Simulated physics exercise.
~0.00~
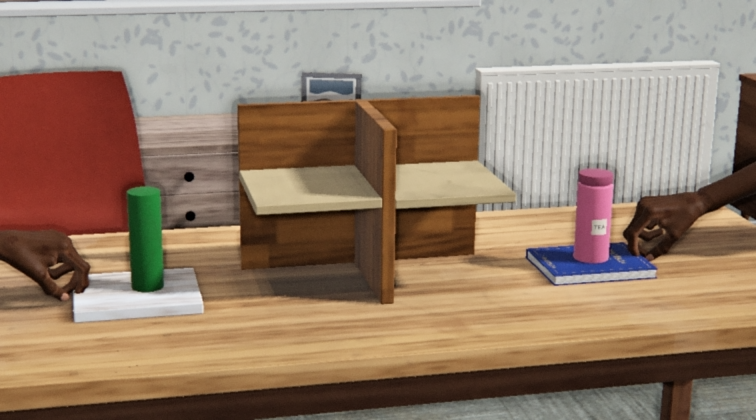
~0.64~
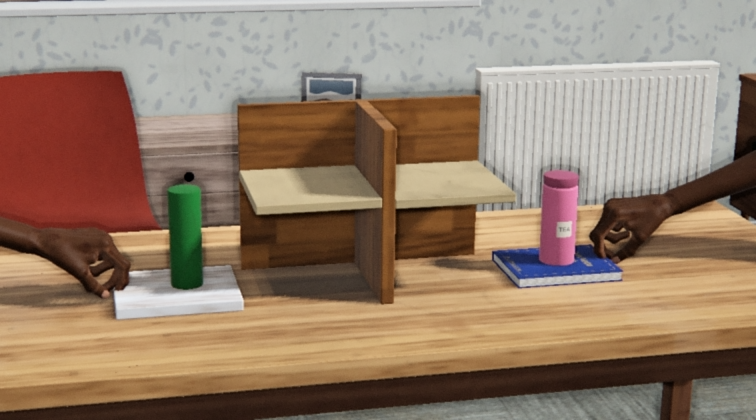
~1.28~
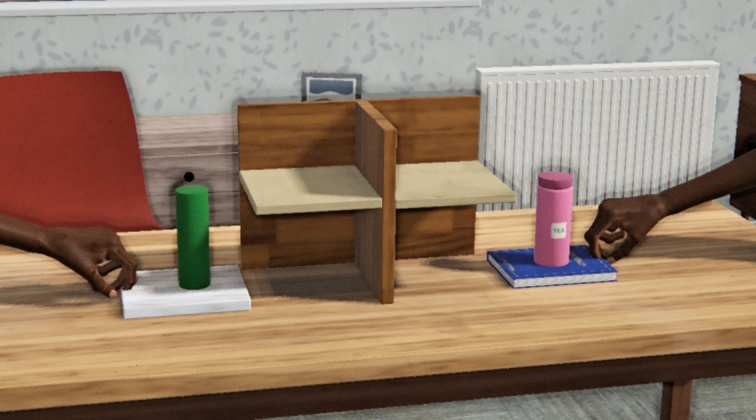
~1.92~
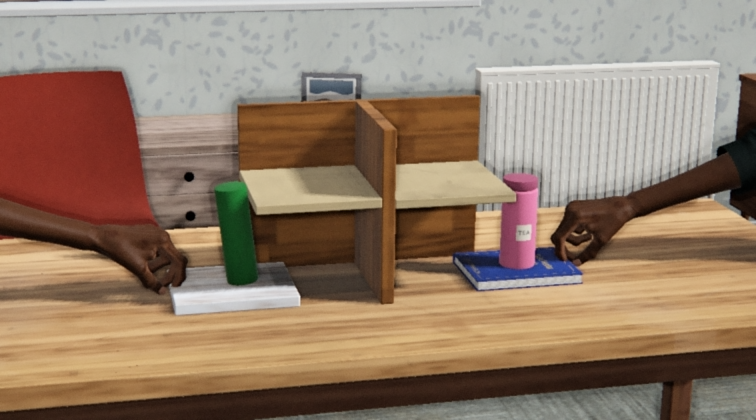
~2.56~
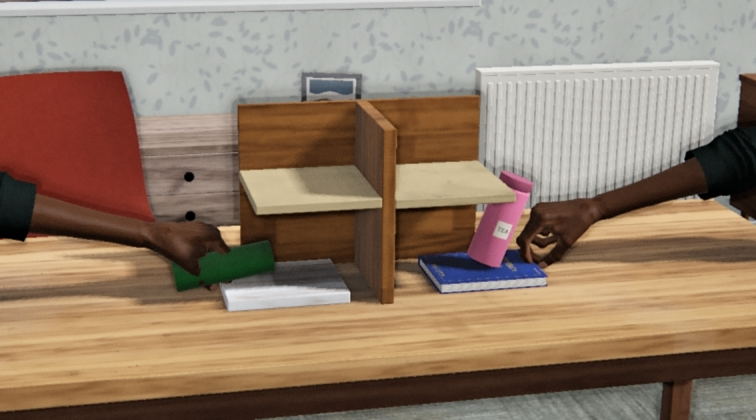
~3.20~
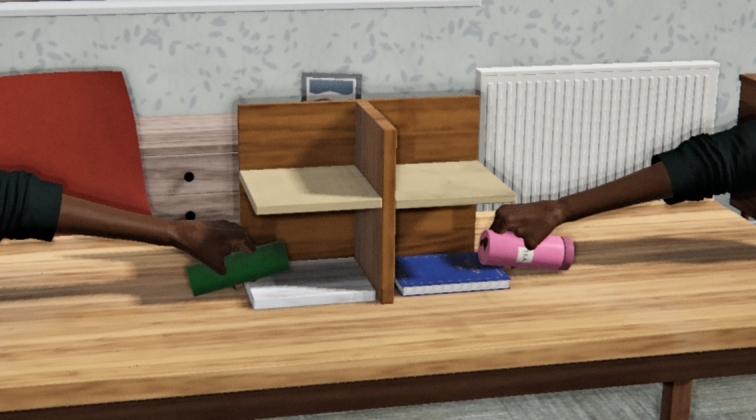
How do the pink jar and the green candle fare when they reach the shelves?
Neither one fits underneath. The shelves knock both the pink jar and the green candle back, and they end up on their sides.
